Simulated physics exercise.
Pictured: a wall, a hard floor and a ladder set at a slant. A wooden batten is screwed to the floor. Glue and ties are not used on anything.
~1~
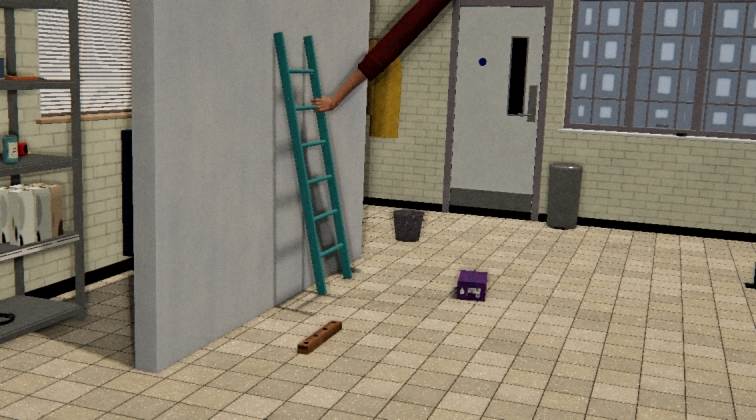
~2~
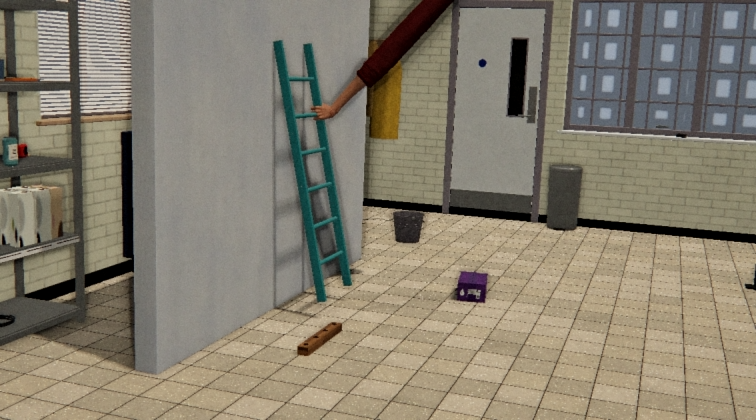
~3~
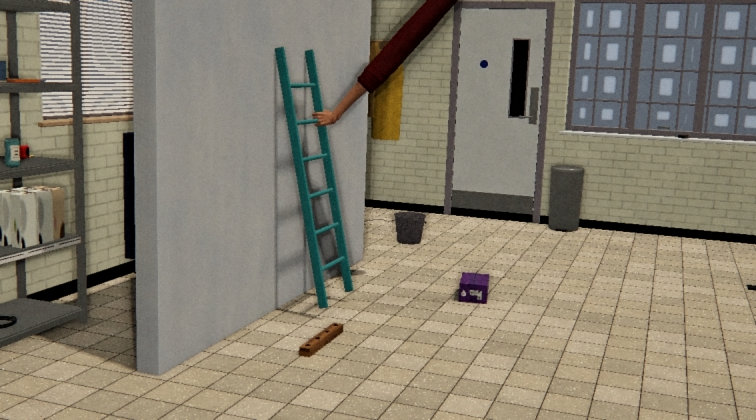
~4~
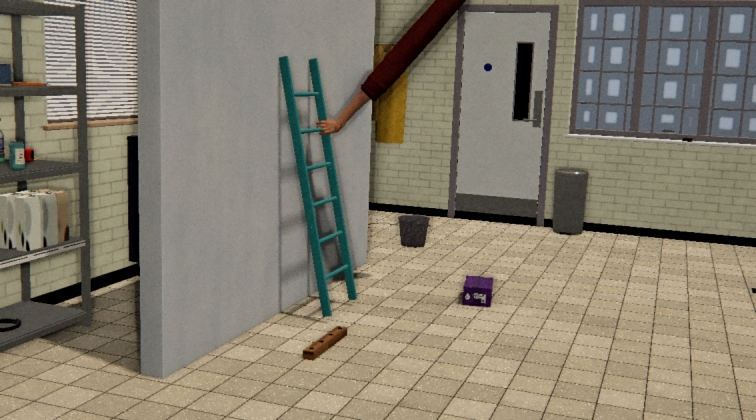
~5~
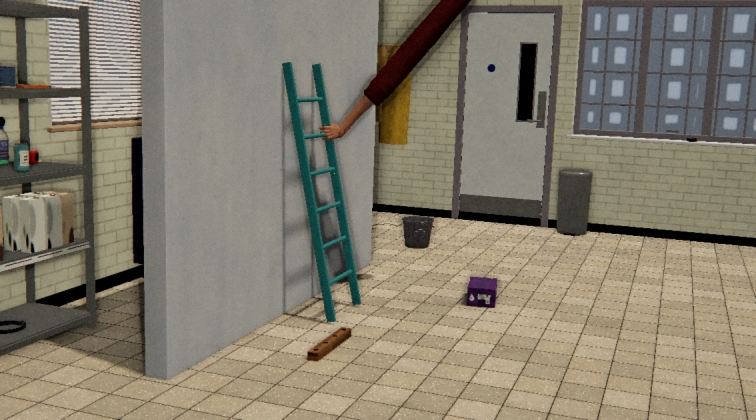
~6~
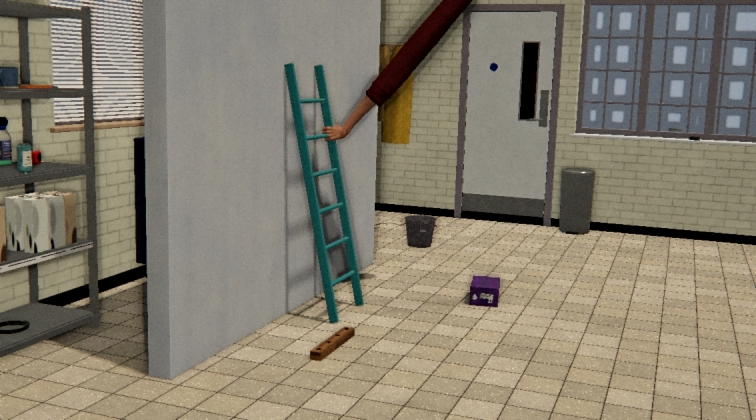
In a tiled room, a red-sleeved arm lowers a slanted turquoise ladder slightly beside a grey wall.
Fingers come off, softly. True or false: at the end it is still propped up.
True.
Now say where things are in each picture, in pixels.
Still on the way; turquoise ladder (315, 162); batten (321, 337), in the first picture.
Still on the way; turquoise ladder (315, 170); purple parcel (473, 287), in the second picture.
Still on the way; turquoise ladder (316, 176); batten (322, 339), in the third picture.
Still on the way; turquoise ladder (320, 184); purple parcel (478, 291), in the fourth picture.
Still on the way; turquoise ladder (324, 190); batten (330, 343), in the fifth picture.
In place, still held; turquoise ladder (326, 191); purple parcel (485, 291), in the sixth picture.
Then, 0.38 s past the last view, turquoise ladder at rest near (326, 191).
Finally, the turquoise ladder holds its place, near (326, 191); nothing else stirs.
